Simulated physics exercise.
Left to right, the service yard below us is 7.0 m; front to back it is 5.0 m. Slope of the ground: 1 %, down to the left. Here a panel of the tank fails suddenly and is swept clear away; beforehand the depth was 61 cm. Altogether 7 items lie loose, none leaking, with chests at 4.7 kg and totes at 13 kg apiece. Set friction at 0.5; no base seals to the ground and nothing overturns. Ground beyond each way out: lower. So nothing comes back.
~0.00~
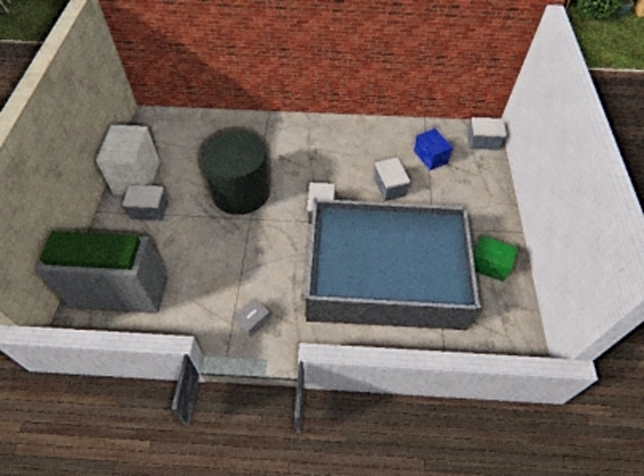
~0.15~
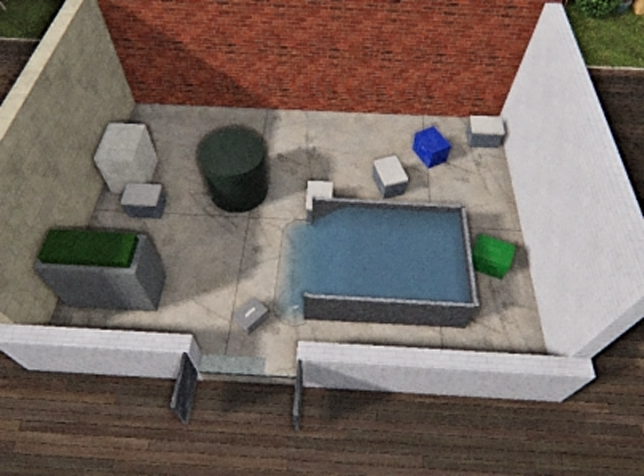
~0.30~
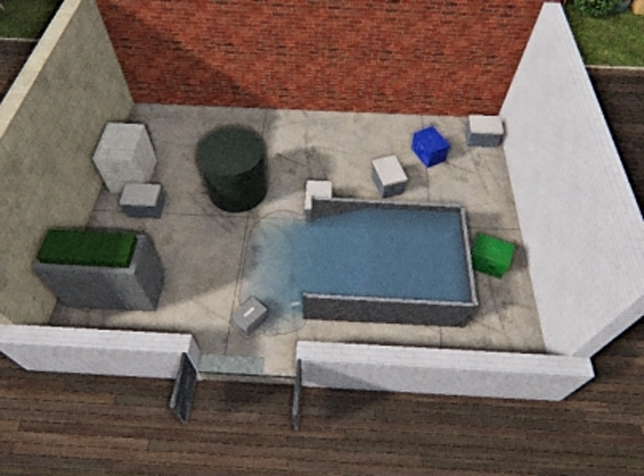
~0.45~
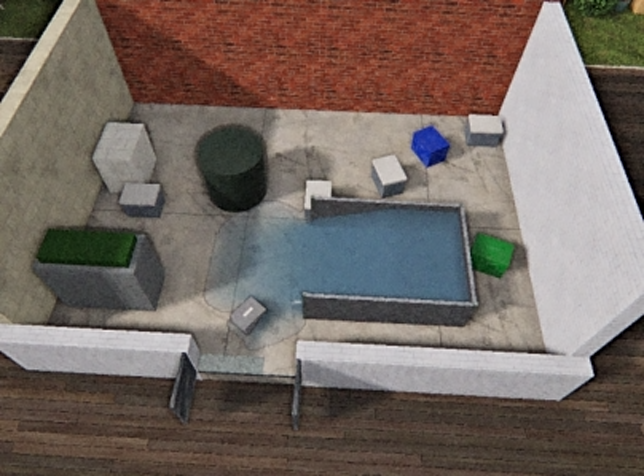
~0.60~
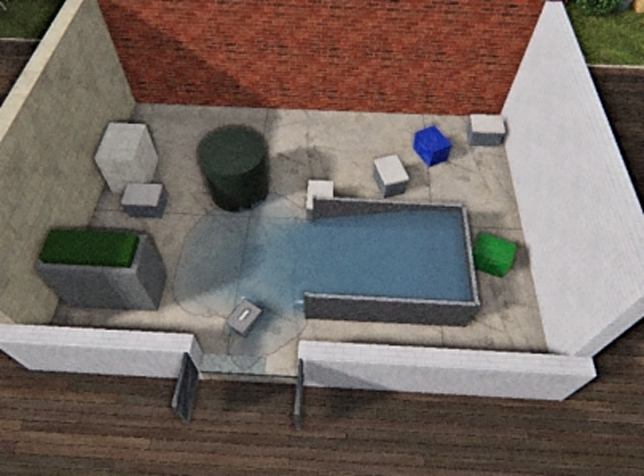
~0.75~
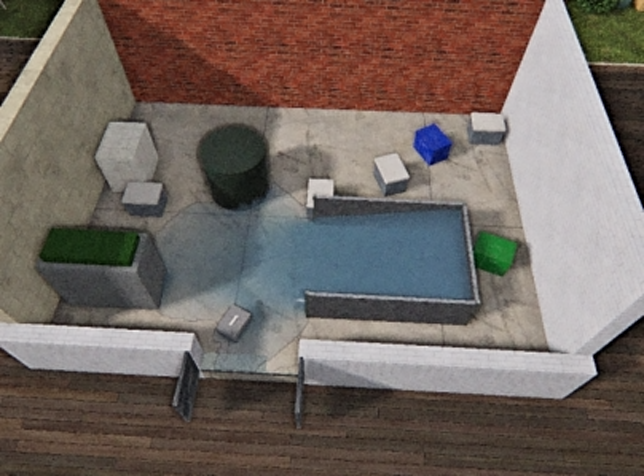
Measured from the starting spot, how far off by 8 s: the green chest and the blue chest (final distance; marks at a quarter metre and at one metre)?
The green chest ends up pretty much in place; the blue chest ends up a bit displaced.
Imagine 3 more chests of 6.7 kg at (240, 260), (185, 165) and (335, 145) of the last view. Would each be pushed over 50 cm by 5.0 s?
First outside the limit, then outside the limit, then inside the limit.
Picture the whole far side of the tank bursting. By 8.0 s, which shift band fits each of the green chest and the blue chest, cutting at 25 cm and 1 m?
Then the green chest goes a great distance and the blue chest goes a great distance.
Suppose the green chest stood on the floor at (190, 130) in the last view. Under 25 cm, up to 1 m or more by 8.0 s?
Observed: Object goes well off.
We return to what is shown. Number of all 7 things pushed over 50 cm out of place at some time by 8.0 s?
Answer: 5.
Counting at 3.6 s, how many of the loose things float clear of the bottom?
At that instant the tally stands at 2.
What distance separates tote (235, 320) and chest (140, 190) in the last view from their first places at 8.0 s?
In that order: 250 cm, 60 cm.
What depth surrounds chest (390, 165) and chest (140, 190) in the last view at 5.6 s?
Close to 0 and 12 centimetres.
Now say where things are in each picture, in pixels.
In the first picture, the green chest at (496, 252), on the bottom; the blue chest at (435, 141), on the bottom; water covers 3.4 m2; 0 of 7 have shifted.
In the second picture, the green chest at (495, 250) rests on the ground; the blue chest at (433, 139), on the bottom; water covers 4.3 m2; 0 of 7 have shifted.
In the third picture, the green chest at (494, 249) rests on the ground; the blue chest at (432, 139) rests on the ground; 5.3 m2 under water; 0 of 7 have shifted.
In the fourth picture, the green chest at (493, 249), on the bottom; the blue chest at (432, 139), on the bottom; 6.6 m2 under water; 0 of 7 have shifted.
In the fifth picture, the green chest at (496, 249), on the bottom; the blue chest at (434, 138) rests on the ground; 7.9 m2 under water; 1 of 7 have shifted.
In the sixth picture, the green chest at (496, 247), on the bottom; the blue chest at (434, 137) rests on the ground; 8.9 m2 under water; 1 of 7 have shifted.
After 1.6 s the green chest is near (496, 247), 0.0 m from its start, aground; the blue chest is near (434, 137), 0.0 m from its start, aground; 0 of 7 are out; 1 afloat.
After 3.6 s the green chest is near (496, 247), 0.0 m from its start, aground; the blue chest is near (434, 137), 0.0 m from its start, aground; 0 of 7 are out; 2 afloat.
After 5.6 s the green chest is near (496, 247), 0.0 m from its start, aground; the blue chest is near (434, 137), 0.0 m from its start, aground; 0 of 7 are out; 2 afloat.
After 8.0 s the green chest is near (496, 247), 0.0 m from its start, aground; the blue chest is near (472, 148), 0.7 m from its start, afloat; 0 of 7 are out; 5 afloat.
